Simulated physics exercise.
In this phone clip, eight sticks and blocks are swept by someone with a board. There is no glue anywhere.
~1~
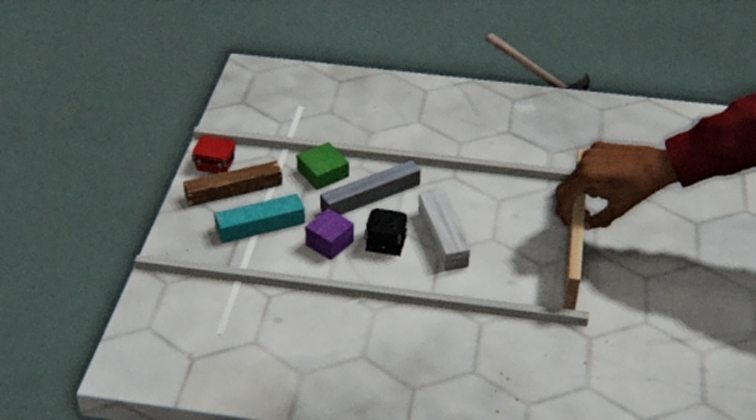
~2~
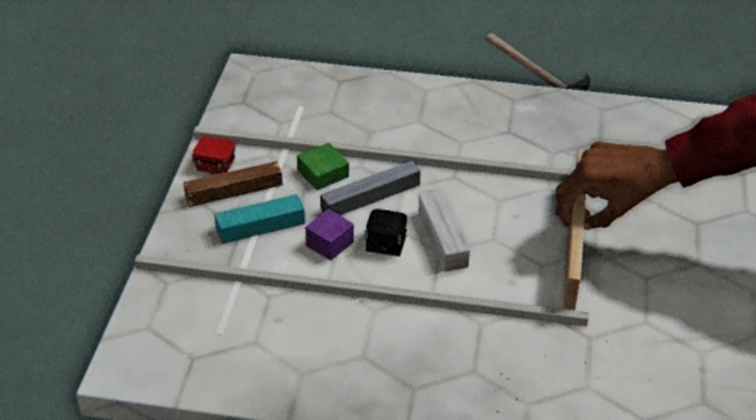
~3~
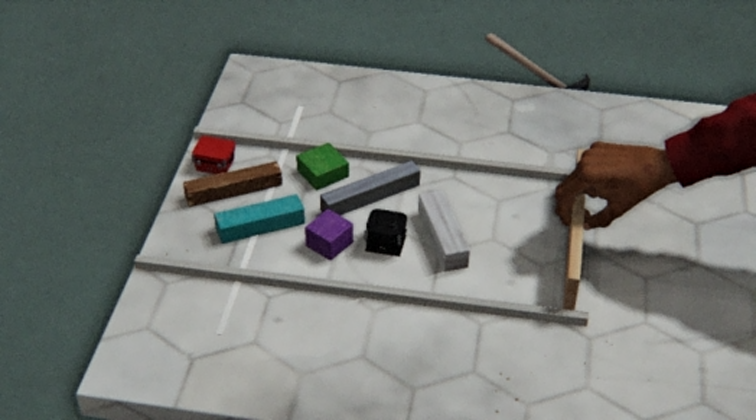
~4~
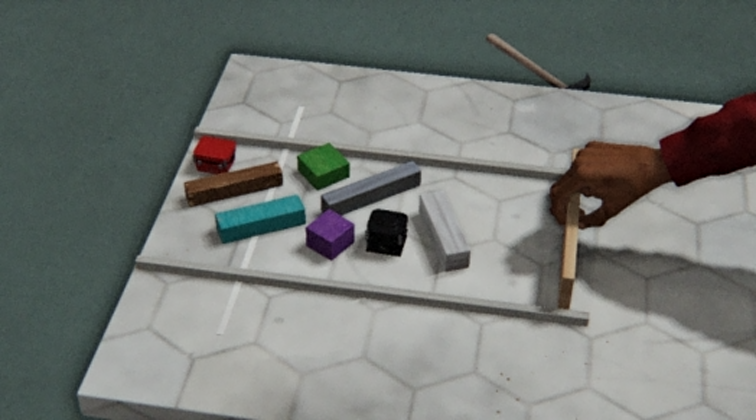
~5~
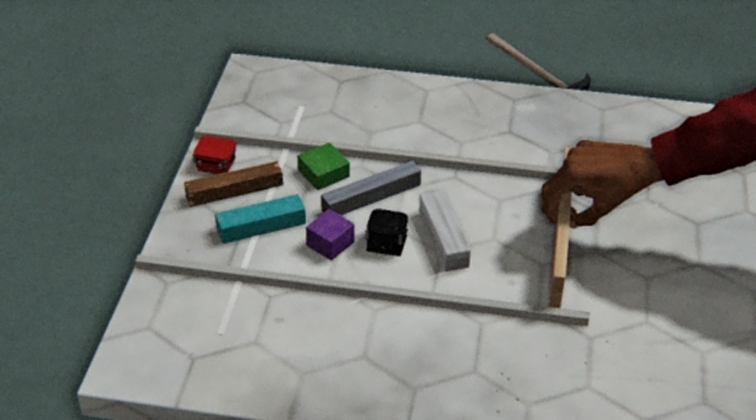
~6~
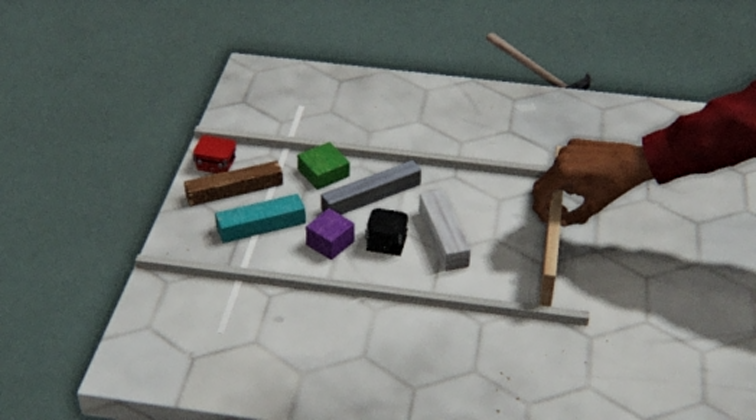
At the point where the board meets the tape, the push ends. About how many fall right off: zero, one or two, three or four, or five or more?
The push clears none off the end, I'd bet.
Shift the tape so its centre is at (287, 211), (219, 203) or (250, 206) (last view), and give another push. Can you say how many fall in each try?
The counts come to 0, then 3, then 1.
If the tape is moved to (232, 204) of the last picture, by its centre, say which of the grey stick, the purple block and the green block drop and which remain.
The grey stick is still there. The purple block is still there. The green block is still there.
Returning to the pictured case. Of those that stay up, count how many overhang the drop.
It would come to 3.
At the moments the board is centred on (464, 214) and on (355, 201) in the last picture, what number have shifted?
I count 1 first and 6 after.
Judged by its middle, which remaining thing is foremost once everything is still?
The one out in front is the red case.
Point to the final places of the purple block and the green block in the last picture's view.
Final centres, first then second: (209, 241), (234, 153).
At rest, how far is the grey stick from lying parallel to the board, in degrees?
About 35 degrees.
Soon after, none off yet; red case at rest near (215, 156); brown bar at rest near (234, 183); turquoise bar at rest near (261, 218).
Then, none off yet; red case at rest near (215, 156); brown bar at rest near (234, 183); turquoise bar moved a little near (234, 220).
At rest, the number that fall off is zero.
